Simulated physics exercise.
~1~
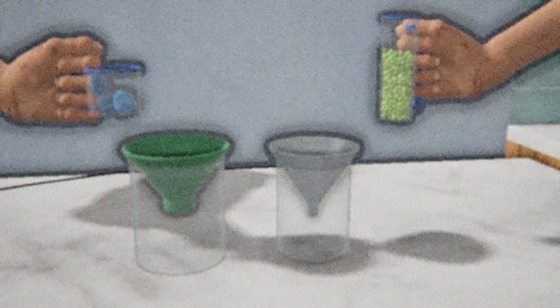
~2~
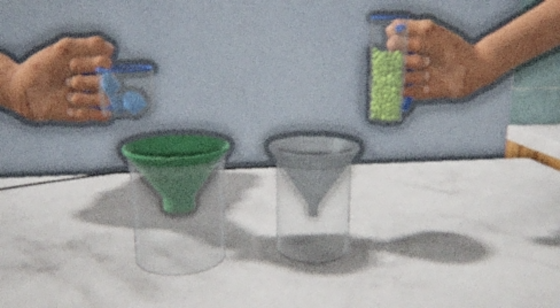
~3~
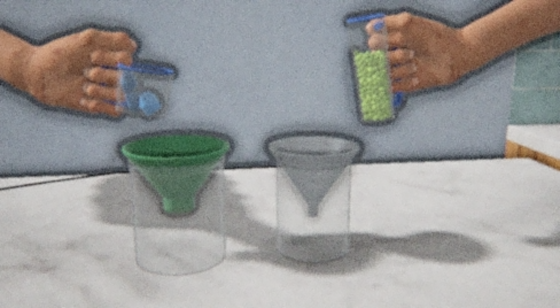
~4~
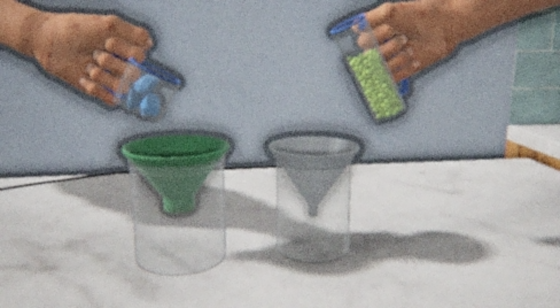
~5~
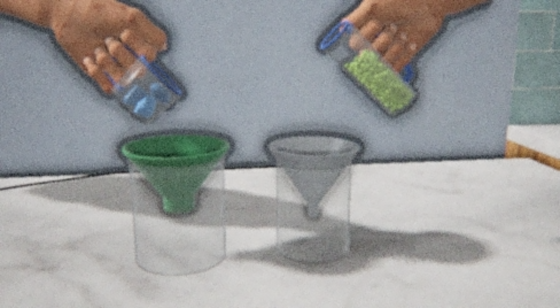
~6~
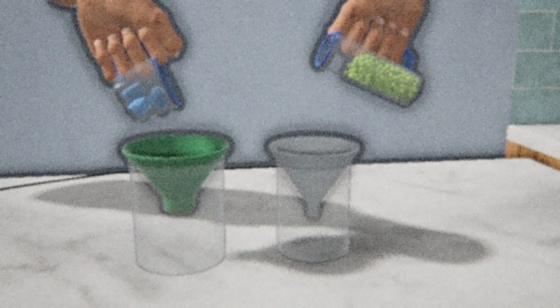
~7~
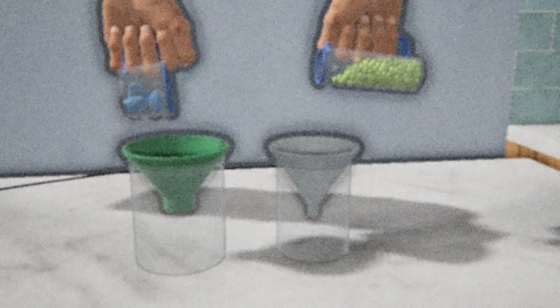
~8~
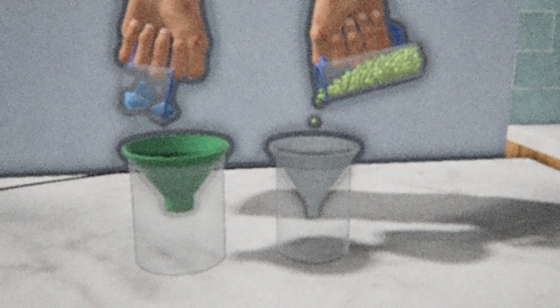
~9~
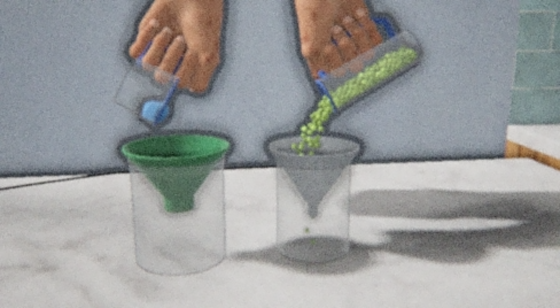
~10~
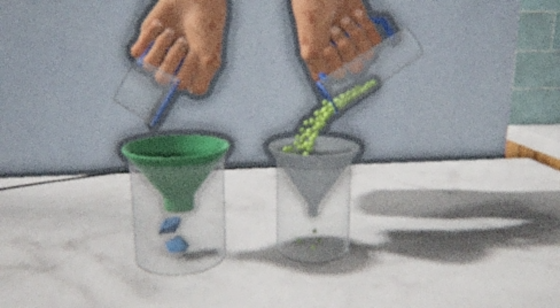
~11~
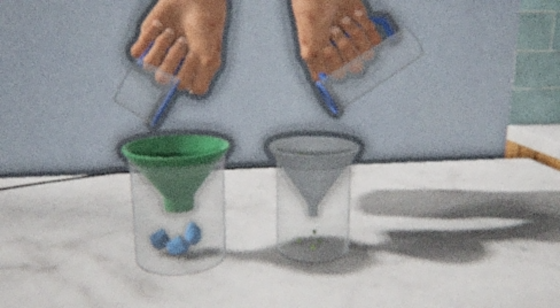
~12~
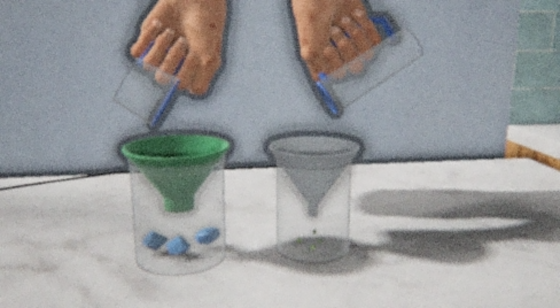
Two hands moved clear cups inward over two jars and tipped them upside down, pouring blue chunks into the green funnel and small green beads into the gray one. The blue chunks dropped into the left jar, but nearly all the beads stayed in the right funnel.
